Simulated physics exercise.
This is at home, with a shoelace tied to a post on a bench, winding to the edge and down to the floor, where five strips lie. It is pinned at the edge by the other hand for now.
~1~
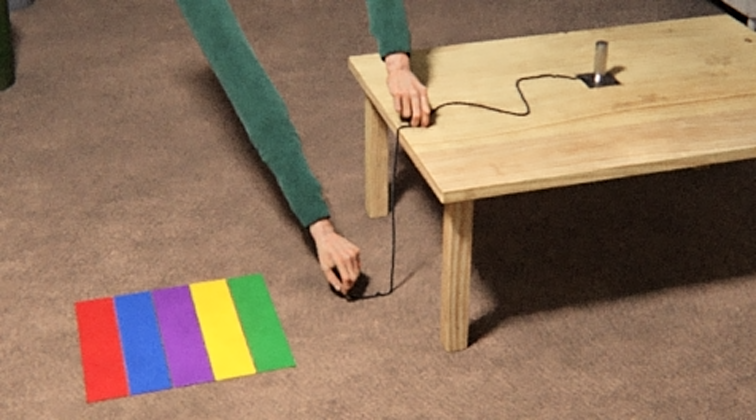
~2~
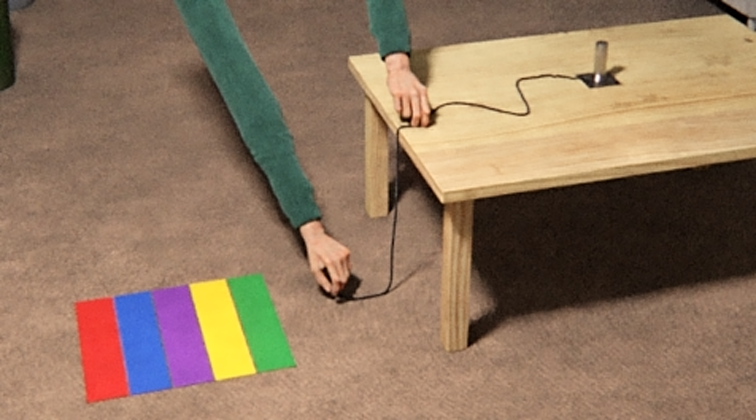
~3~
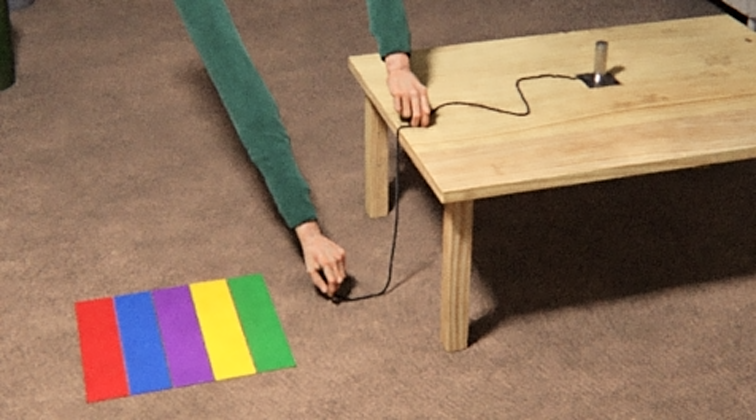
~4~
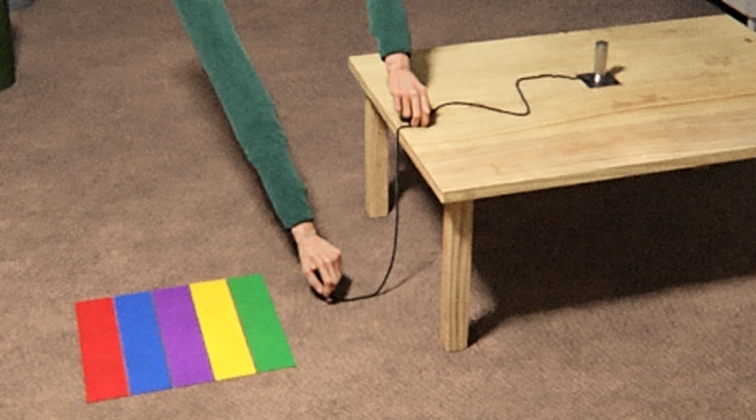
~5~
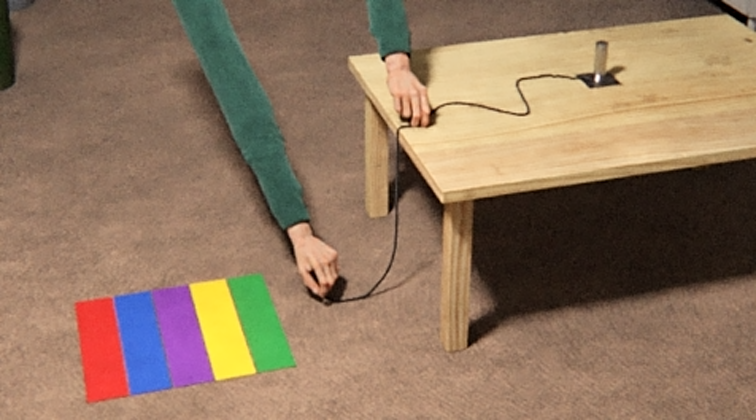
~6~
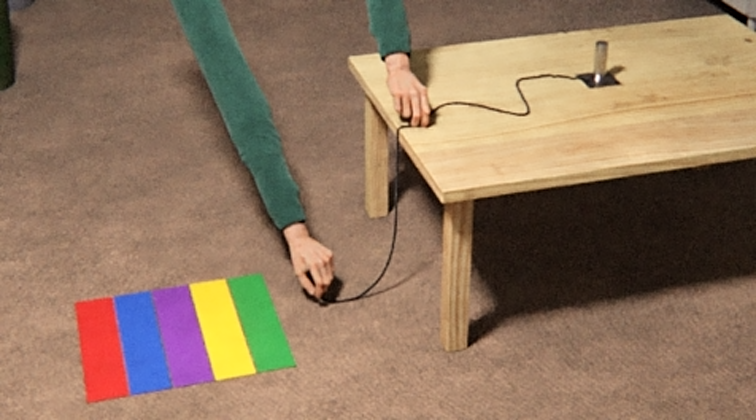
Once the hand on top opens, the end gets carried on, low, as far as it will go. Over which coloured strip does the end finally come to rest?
Over the red strip.
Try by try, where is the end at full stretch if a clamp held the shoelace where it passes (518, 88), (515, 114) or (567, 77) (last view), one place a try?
Going try by try, I'd put it close to (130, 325), then (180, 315), and finally (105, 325).
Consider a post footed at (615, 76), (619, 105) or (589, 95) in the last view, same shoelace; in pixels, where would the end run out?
Try by try, around (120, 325), (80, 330) and (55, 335).
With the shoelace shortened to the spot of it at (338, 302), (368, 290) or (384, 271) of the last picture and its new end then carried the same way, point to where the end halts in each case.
First try near (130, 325), second near (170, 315), third near (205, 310).
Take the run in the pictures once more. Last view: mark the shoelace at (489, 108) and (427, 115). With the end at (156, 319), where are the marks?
You'll see them at (413, 117) and then at (375, 177).
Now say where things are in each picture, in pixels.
In the first frame, end (342, 289); green (271, 351); yellow (230, 358); purple (189, 365); blue (148, 372); red (105, 379).
In the second frame, end (333, 290); shoelace through (554, 77) (524, 100) (475, 105) (417, 125) (397, 195) (391, 274).
In the third frame, end (328, 291).
In the fourth frame, end (324, 292); shoelace through (554, 77) (524, 100) (475, 105) (417, 125) (397, 195) (387, 276).
In the fifth frame, end (320, 292).
In the sixth frame, end (316, 293); shoelace through (554, 77) (524, 100) (475, 105) (417, 125) (397, 195) (381, 276).
Soon after, end near (156, 319); over blue.
Then, end near (116, 325); over red.
At full stretch, end near (92, 329); over red. Over red.
